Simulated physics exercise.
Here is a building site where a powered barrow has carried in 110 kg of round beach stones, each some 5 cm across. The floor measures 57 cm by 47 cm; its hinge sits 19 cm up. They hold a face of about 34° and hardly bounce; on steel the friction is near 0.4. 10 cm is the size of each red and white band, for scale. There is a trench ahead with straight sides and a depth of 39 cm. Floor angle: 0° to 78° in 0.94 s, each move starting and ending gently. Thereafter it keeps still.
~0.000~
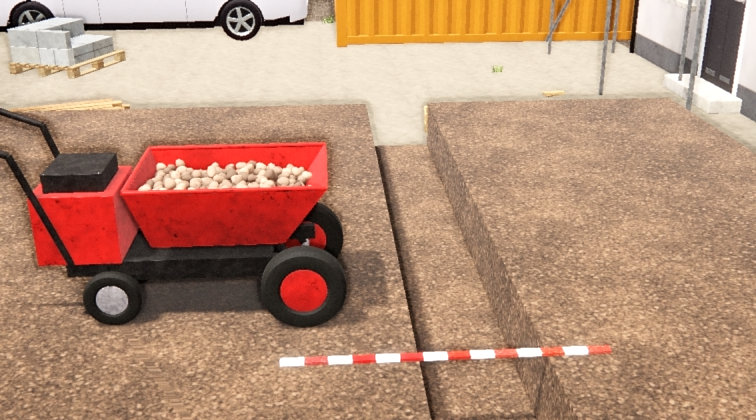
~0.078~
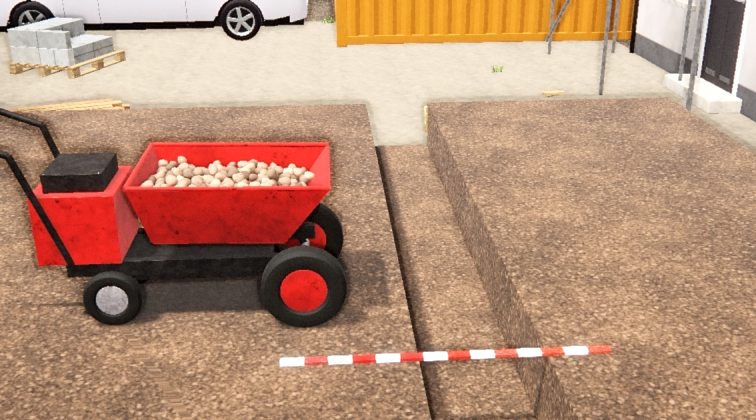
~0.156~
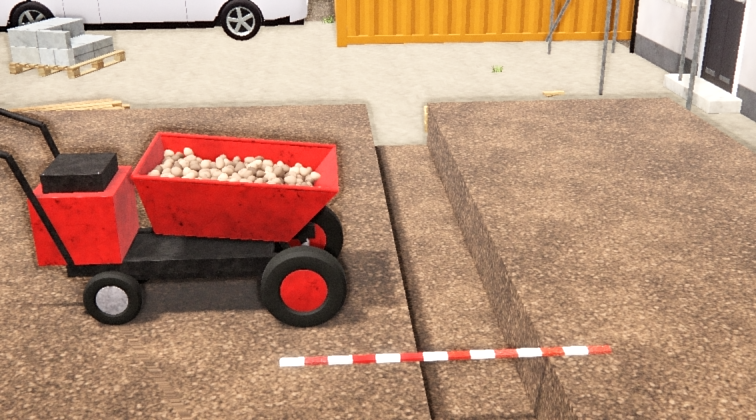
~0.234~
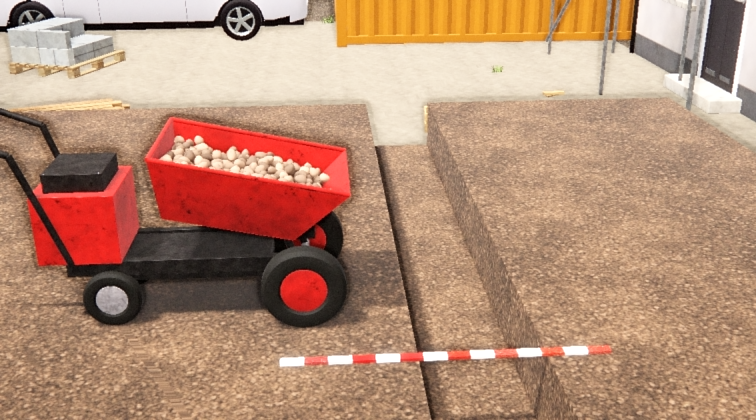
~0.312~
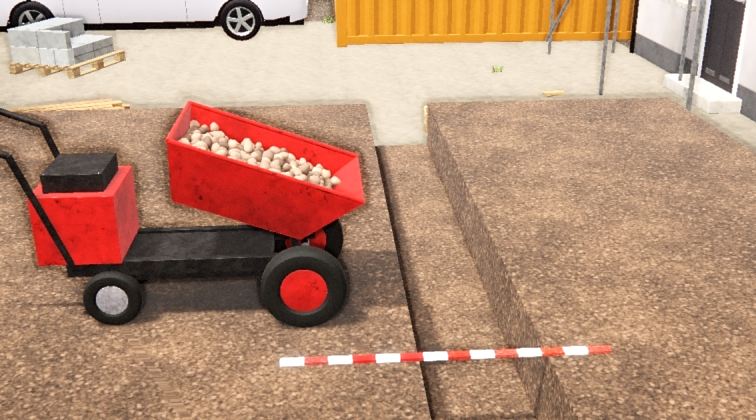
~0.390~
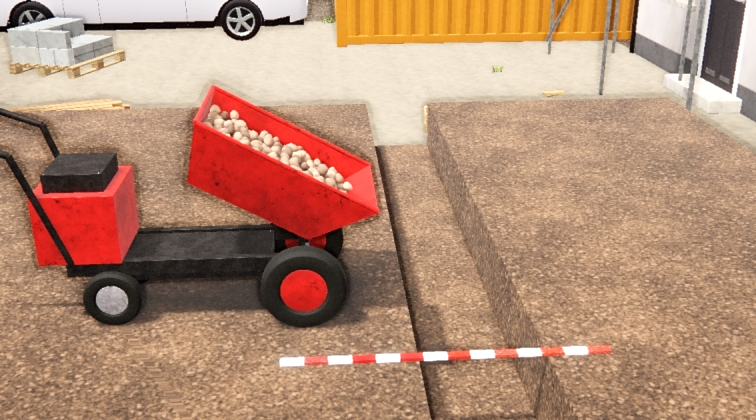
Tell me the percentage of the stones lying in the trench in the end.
Close to 100 %.
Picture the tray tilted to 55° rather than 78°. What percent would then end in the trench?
Share in trench: Approx. 65%.
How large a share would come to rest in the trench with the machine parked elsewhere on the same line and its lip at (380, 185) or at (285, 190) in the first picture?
Roughly 75 in a hundred, then 90 in a hundred.
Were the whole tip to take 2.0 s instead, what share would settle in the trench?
Something close to 100 per cent.
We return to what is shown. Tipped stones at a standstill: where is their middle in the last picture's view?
(475, 350).
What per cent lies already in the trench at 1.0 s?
Around 55 per cent of it.
After 0.7 s the floor is at 65°; 100 % in the tray; the foremost stones are at (409, 238).
After 1.0 s the floor is at 78°; 43 % in the tray, 57 % in the trench; the foremost stones are at (514, 349).
After 1.4 s the floor is at 78°; 6 % in the tray, 94 % in the trench; the foremost stones are at (513, 350).
After 3.3 s the floor is at 78°; 0 % in the tray, 100 % in the trench; the foremost stones are at (512, 345).
